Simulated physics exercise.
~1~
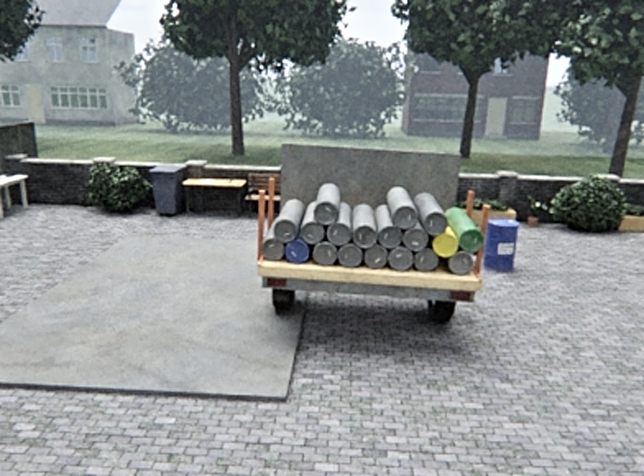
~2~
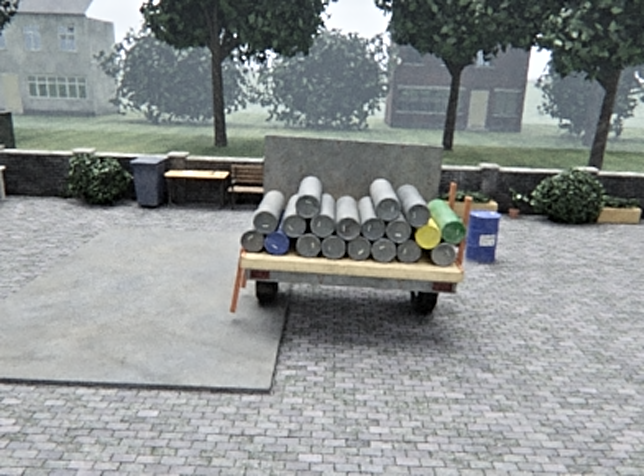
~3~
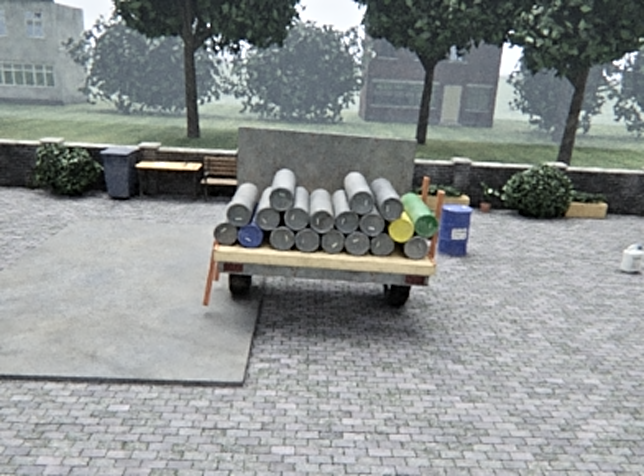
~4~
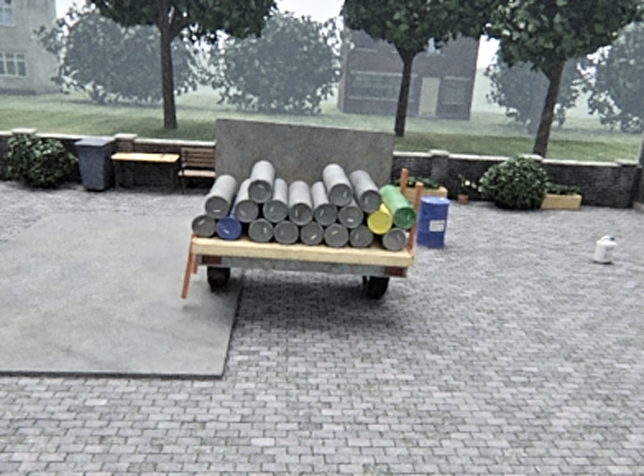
The hinged posts on the left side of a parked flatbed trailer swing down and hang below its deck, while the stacked grey, blue, yellow and green cylinders stay in place. The view pans slightly right across the paved yard, and the whole load remains aboard.
